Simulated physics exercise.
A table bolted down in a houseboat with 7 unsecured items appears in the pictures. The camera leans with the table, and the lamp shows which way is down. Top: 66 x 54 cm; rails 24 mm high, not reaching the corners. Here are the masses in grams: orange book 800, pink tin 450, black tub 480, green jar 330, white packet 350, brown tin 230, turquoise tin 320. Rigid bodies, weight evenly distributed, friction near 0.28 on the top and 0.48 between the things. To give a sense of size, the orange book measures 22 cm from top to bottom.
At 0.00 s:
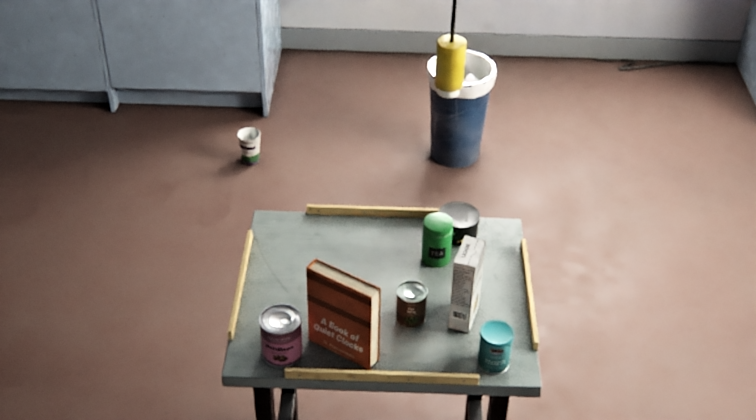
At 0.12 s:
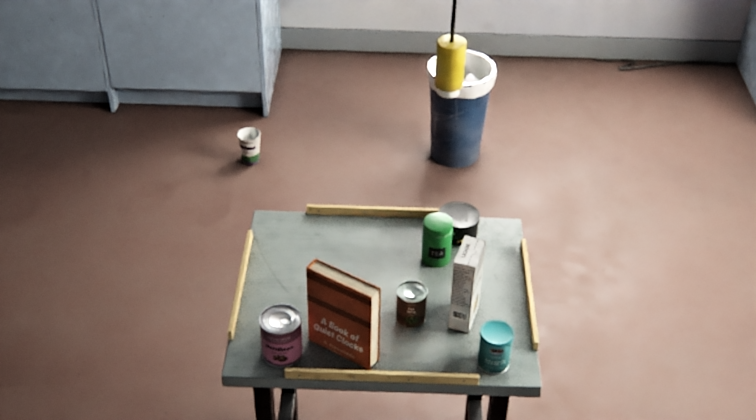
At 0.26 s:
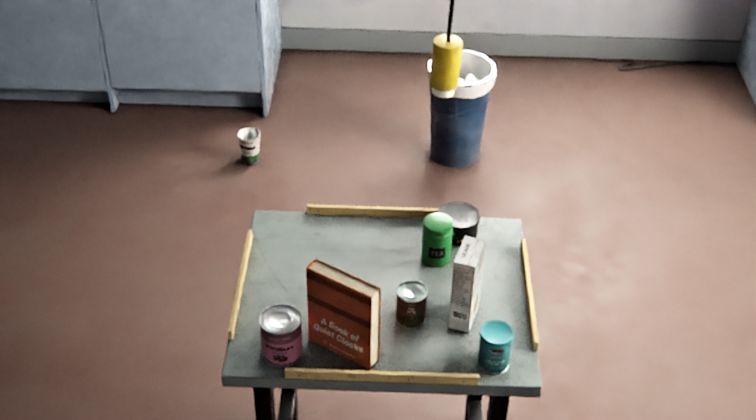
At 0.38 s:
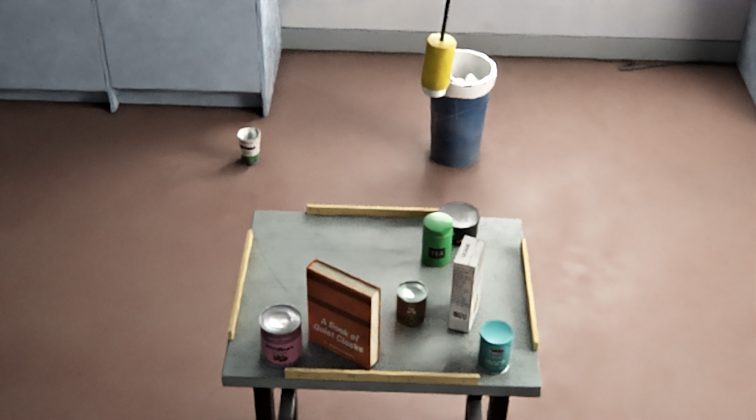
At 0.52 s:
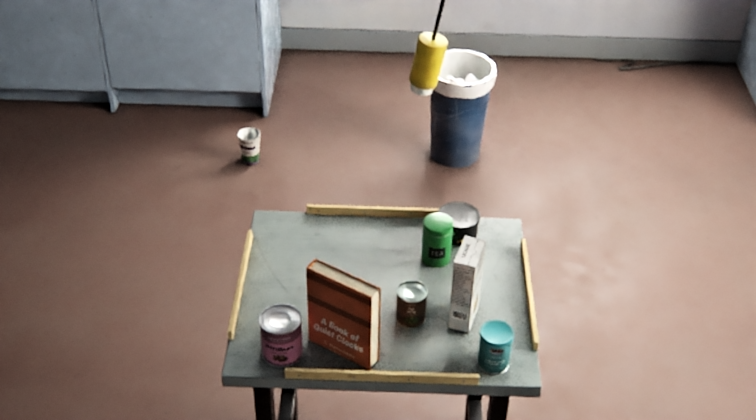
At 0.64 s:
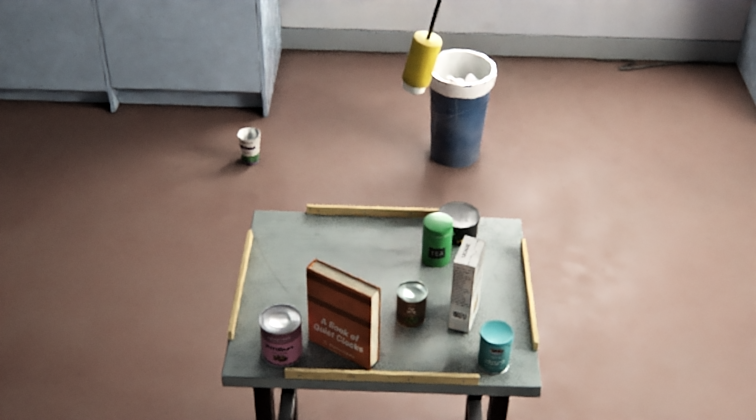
The clip opens on a railed grey table holding an orange book, a white packet, a green jar, a black tub and three tins, with a yellow lamp hanging upright beyond. The lamp then swings steadily left, its cord slanting further, while everything on the table stays in place.
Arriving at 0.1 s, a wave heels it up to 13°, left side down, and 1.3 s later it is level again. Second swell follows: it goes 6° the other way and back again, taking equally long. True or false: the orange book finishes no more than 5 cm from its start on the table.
True.
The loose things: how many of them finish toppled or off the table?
In total, 0.
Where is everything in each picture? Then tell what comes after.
Boat level; orange book (343, 315); pink tin (281, 336), in the first picture.
Boat level; green jar (437, 240); white packet (467, 285), in the second picture.
Boat heeled 2°, left side down; brown tin (411, 305); turquoise tin (495, 347), in the third picture.
Boat heeled 5°, left side down; pink tin (281, 336); black tub (458, 224), in the fourth picture.
Boat heeled 9°, left side down; green jar (437, 240); white packet (467, 285), in the fifth picture.
Boat heeled 12°, left side down; orange book (343, 315); brown tin (411, 305), in the sixth picture.
After 1.04 s, boat heeled 8°, left side down.
After 1.74 s, boat heeled 3°, right side down.
After 2.24 s, boat heeled 5°, right side down.
After 2.84 s, boat level.
At rest (3.2 s), all 7 in place, give or take 5 cm. In the last view, orange book near (343, 315).
